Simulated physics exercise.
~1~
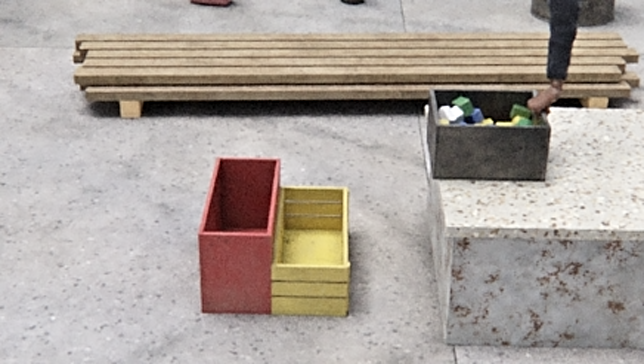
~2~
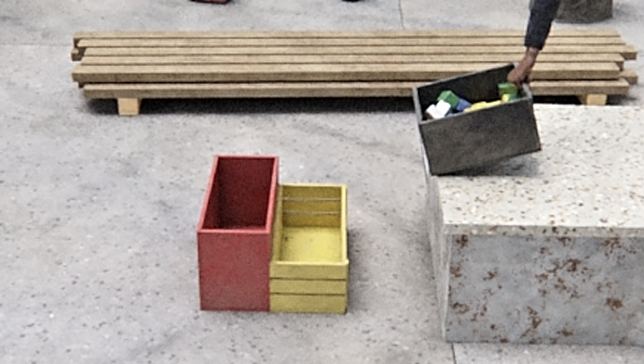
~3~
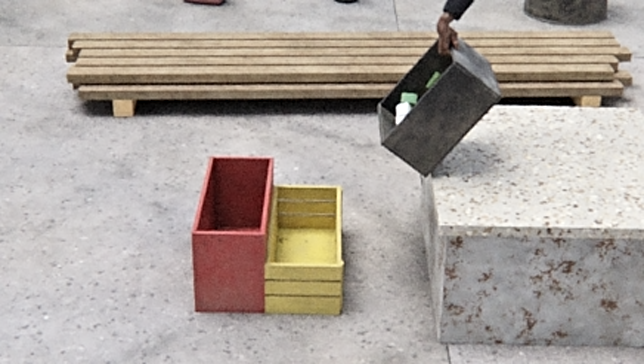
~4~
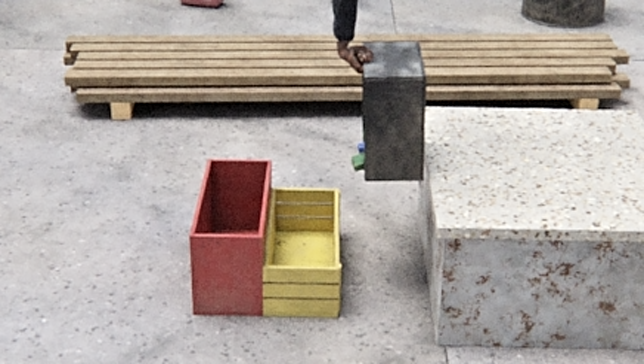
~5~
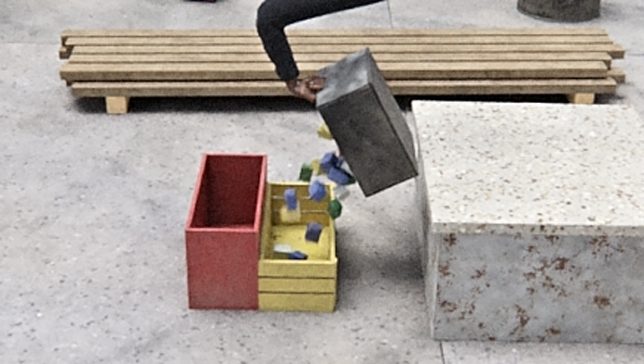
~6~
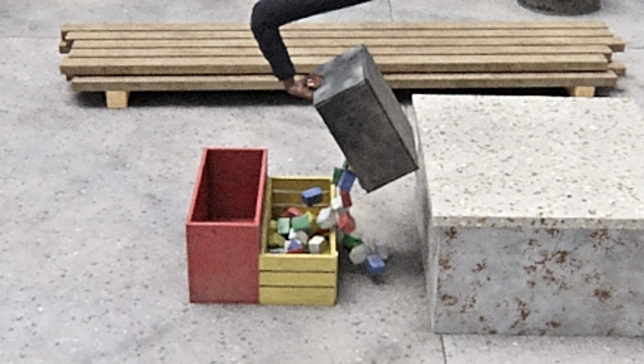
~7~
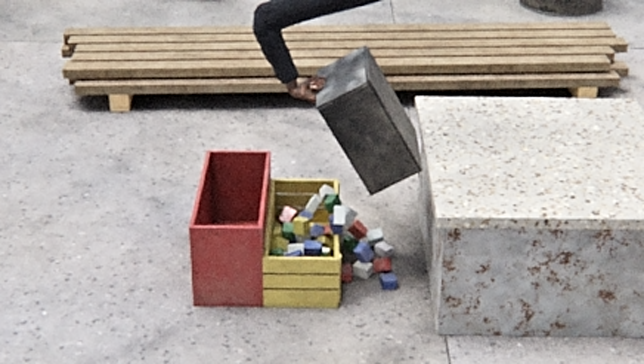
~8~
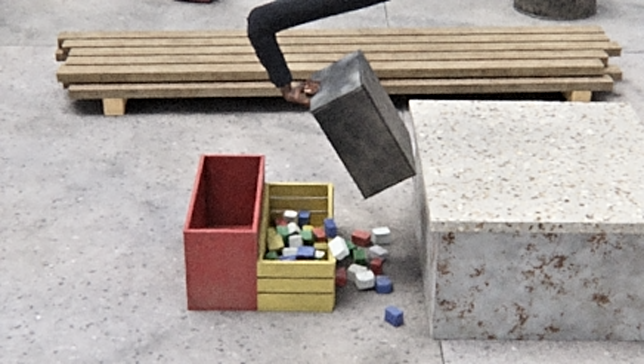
Black crate tipped over by a hand, spilling coloured blocks mostly into a yellow tub, some onto the ground beside the bench.
